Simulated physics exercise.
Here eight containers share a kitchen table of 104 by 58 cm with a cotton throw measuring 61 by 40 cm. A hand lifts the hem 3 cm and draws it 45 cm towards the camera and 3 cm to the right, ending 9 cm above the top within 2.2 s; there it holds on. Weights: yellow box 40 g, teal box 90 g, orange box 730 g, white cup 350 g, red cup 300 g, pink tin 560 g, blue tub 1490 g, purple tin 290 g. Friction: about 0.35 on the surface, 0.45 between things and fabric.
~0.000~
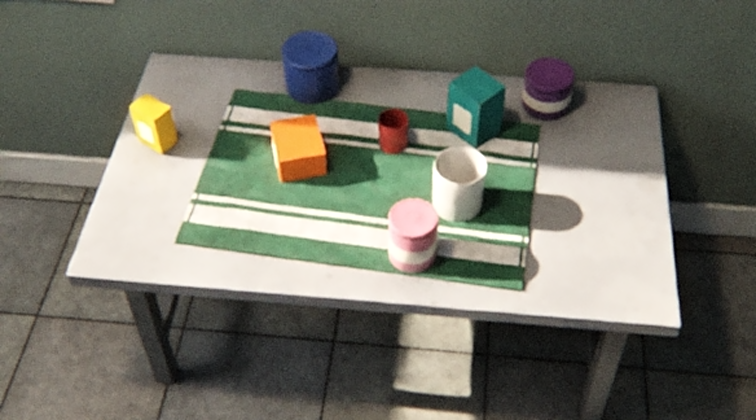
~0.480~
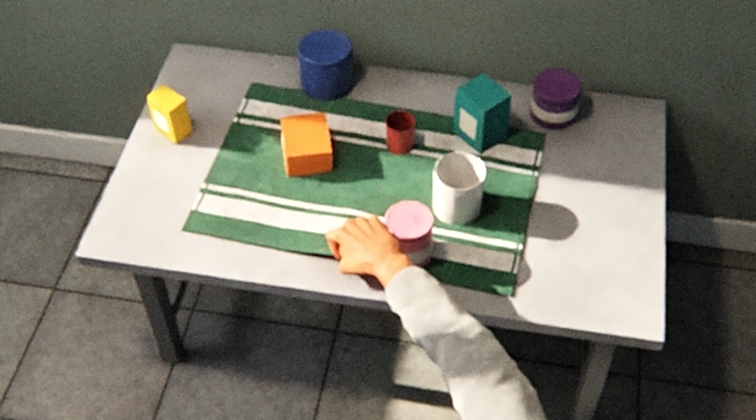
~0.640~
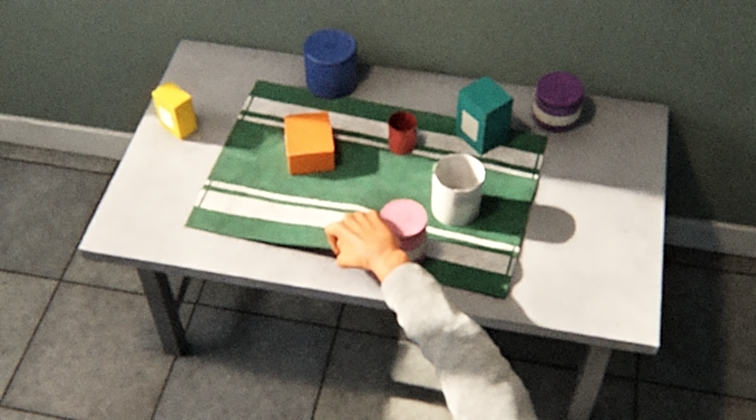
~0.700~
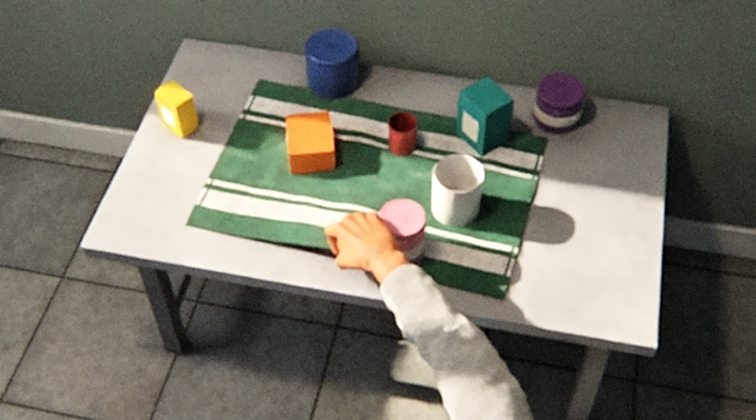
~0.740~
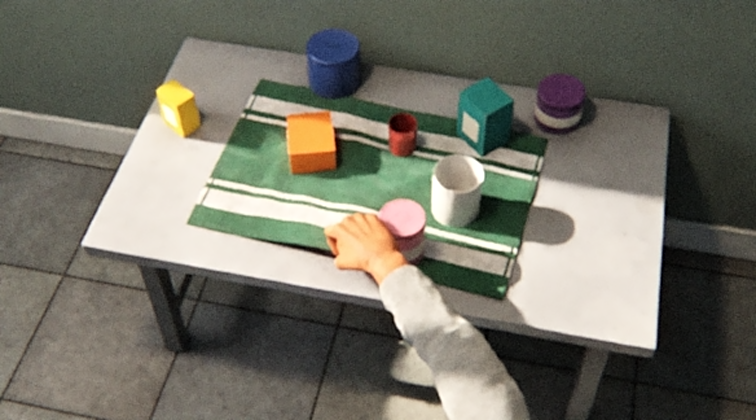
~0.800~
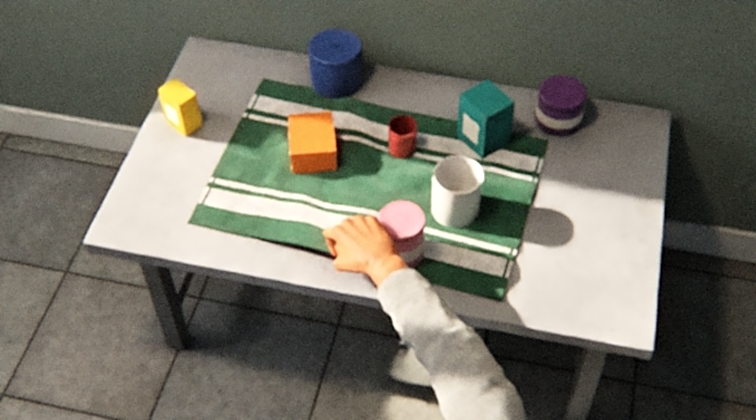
The clip opens on a pale table with boxes, cups and round containers standing on and around a green-and-white striped cloth. A hand reaches in, grips the near hem beside the pink tin, lifts it slightly and draws it a little nearer and rightward. The hand then stays almost still, still gripping.
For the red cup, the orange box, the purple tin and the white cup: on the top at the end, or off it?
In order: The red cup drops off; the orange box falls off; the purple tin keeps to the top; the white cup drops off.
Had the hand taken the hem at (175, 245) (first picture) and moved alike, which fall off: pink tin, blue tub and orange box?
Then: Pink tin goes over, blue tub remains, orange box goes over.
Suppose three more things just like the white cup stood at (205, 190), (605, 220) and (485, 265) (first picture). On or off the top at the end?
In turn: Falls off, stays on, falls off.
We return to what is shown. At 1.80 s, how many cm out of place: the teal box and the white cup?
About: Teal box 25 cm, white cup 25 cm.
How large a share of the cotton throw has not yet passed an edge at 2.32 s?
About 0 per cent.
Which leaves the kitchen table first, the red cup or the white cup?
First goes the white one.
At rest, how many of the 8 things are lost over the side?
That makes 5.
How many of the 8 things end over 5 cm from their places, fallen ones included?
I count 5.
By 1.3 s, 95 % of the cotton throw is still over the top; red cup 12 cm off its start, orange box 11 cm off its start, white cup 8 cm off its start.
By 1.8 s, 55 % of the cotton throw is still over the top; red cup 29 cm off its start, orange box 28 cm off its start, white cup 25 cm off its start.
By 2.3 s, 0 % of the cotton throw is still over the top; white cup over the edge, red cup over the edge, orange box over the edge.
By 2.8 s, 0 % of the cotton throw is still over the top; red cup over the edge, white cup over the edge, orange box over the edge.
By 4.4 s, 0 % of the cotton throw is still over the top; red cup over the edge, white cup over the edge, orange box over the edge, purple tin 0 cm off its start at (563, 91).
